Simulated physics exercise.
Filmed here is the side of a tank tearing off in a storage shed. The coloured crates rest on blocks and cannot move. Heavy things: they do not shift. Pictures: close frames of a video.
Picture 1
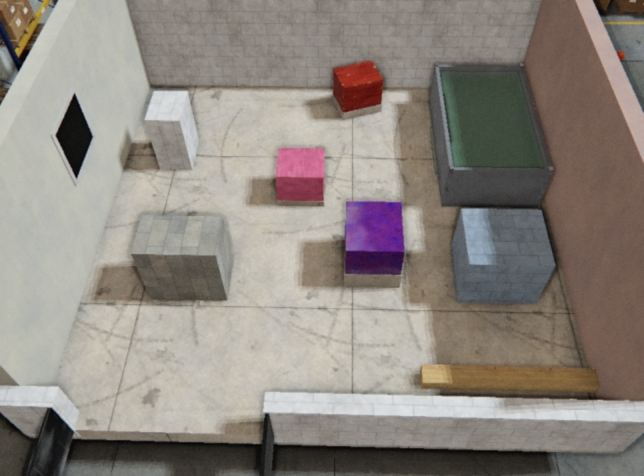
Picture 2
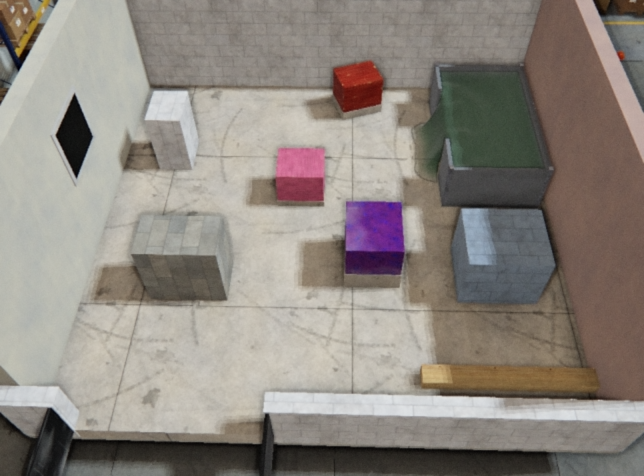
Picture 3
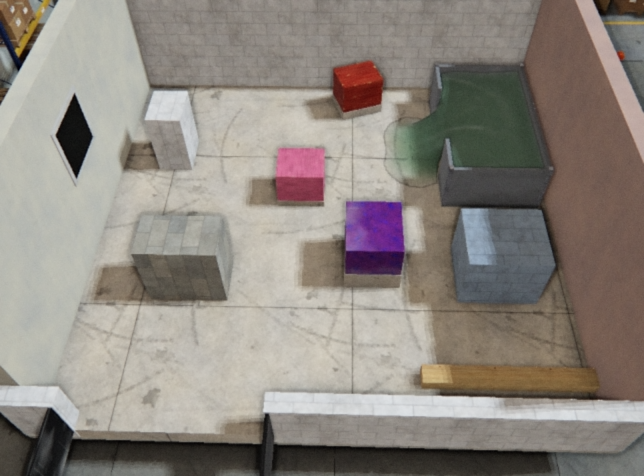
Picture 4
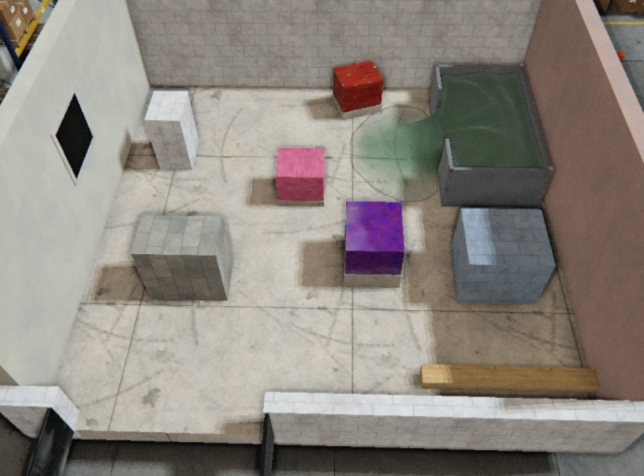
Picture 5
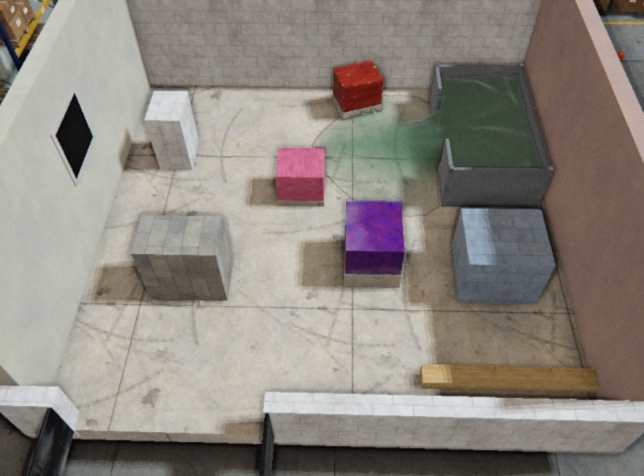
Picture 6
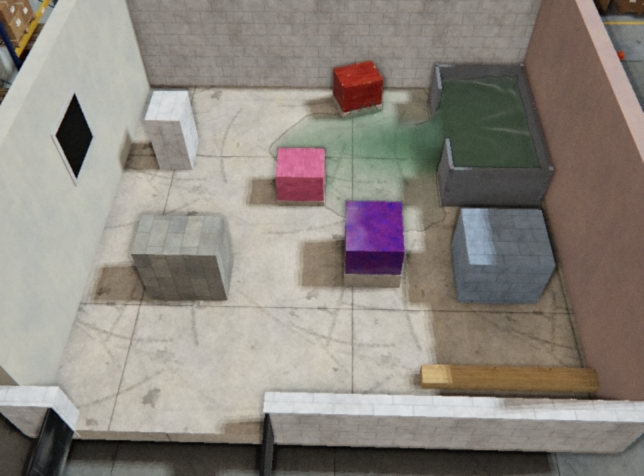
A grey tank of green water in a walled shed lost part of its left side, and the water poured out and spread leftward across the floor between the red, pink and purple blocks, which stayed still.
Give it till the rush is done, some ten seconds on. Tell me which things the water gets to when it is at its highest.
As I see it, pink crate: A wet one. Purple crate: A dry one. Red crate: A wet one.
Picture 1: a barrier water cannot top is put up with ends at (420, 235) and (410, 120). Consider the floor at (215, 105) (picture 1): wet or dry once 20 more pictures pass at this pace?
I'd call it watered.
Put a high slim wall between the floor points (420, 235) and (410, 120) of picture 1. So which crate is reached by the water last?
Answer: The pink one.
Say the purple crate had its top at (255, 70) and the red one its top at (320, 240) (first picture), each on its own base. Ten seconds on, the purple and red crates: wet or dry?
Note: Purple crate flooded, red crate flooded.
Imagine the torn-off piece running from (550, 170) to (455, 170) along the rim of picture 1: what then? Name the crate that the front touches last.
Answer: The red crate.
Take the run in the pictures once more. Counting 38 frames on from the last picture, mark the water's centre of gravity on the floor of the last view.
I'd put my finger on (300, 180).
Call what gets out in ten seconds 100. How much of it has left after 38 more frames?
My guess would be around 40 percent.
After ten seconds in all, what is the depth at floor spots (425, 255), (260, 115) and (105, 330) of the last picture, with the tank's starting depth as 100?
Estimate: 2, 8, 6 %.
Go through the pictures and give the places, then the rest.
Still water in the open tank at (488, 117), in the first frame.
The front is at (428, 177), out from the gap at (441, 137), in the second frame.
The front is at (399, 177), out from the gap at (440, 140), in the third frame.
The front is at (355, 158), out from the gap at (440, 141), in the fourth frame.
Water pours out at (440, 140) and has run to a hidden place, in the fifth frame.
The front is at (275, 152), out from the gap at (440, 140), in the sixth frame.
A moment on, water covers 30 % of the floor; the pink crate water round its plinth, the purple crate water round its plinth, the red crate water round its plinth.
Next, water covers 50 % of the floor; the pink crate water round its plinth, the purple crate water round its plinth, the red crate water round its plinth.
Then, water covers 70 % of the floor; the pink crate water round its plinth, the purple crate water round its plinth, the red crate water round its plinth.
Later, water covers 85 % of the floor; the pink crate water round its plinth, the purple crate water round its plinth, the red crate water round its plinth.
In the end, water covers 95 % of the floor; the pink crate was topped, the purple crate stayed above the water, the red crate was topped.
